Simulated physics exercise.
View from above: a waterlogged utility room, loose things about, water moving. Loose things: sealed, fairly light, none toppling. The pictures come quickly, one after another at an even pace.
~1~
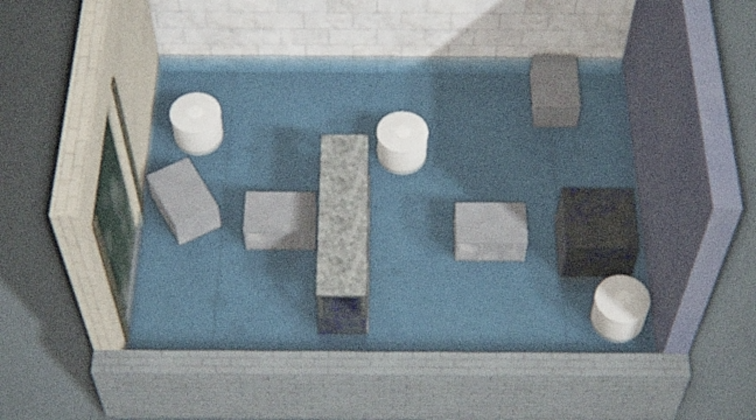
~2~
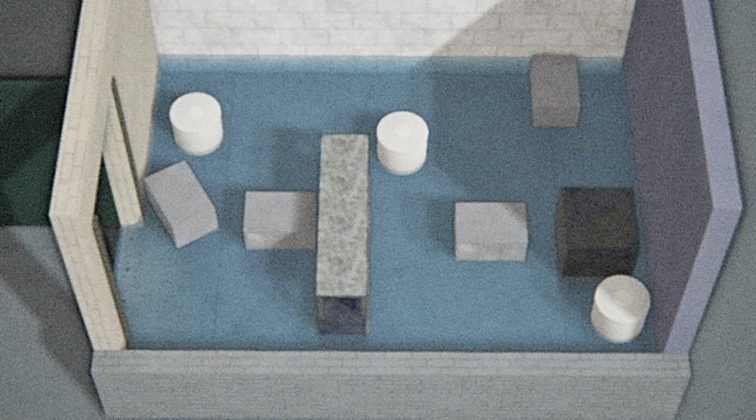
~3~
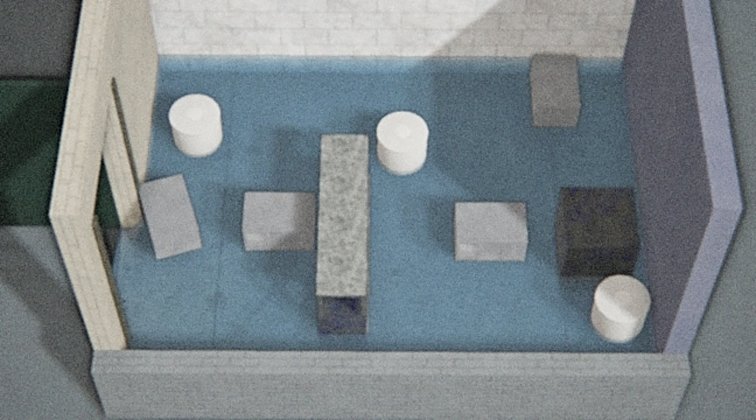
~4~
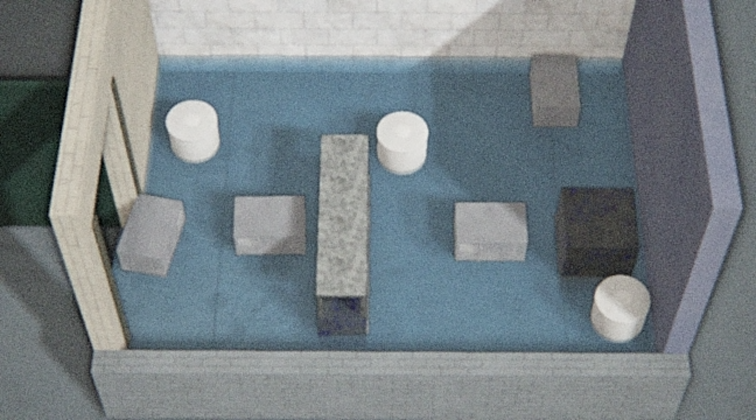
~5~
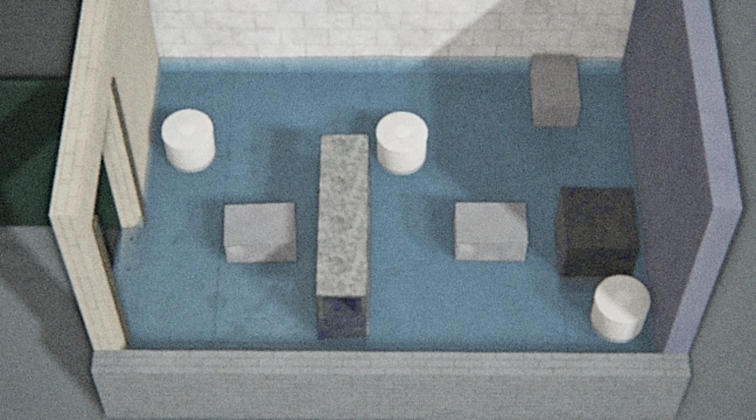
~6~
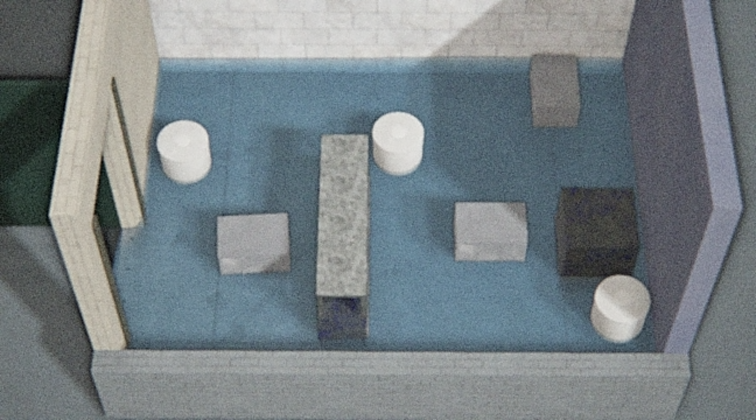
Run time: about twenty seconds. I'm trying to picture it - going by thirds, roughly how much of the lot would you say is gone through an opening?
The central band.
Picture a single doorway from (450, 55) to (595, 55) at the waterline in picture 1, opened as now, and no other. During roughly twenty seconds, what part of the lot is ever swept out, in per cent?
70 per cent or so.
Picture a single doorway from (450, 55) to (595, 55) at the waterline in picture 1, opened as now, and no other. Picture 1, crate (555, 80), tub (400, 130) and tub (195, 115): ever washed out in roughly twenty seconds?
Following that order: Escaped; escaped; escaped.
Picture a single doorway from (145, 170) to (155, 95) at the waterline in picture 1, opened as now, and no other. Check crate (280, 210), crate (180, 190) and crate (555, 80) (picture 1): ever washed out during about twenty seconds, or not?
The first one exits, the second exits, the third never exits.
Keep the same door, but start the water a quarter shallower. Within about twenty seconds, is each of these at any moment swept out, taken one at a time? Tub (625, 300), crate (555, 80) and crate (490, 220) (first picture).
Held back, held back, held back.
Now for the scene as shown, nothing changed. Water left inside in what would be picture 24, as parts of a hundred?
Roughly 62 in a hundred.
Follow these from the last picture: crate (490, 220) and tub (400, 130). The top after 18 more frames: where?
About (444, 190) and (208, 314).
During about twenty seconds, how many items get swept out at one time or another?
So that is 3.
A moment on, 2 of 7 are out; 5 afloat.
Next, 3 of 7 are out; 4 afloat.
Later, 3 of 7 are out; 4 afloat.
In the end, 3 of 7 are out; 4 afloat.
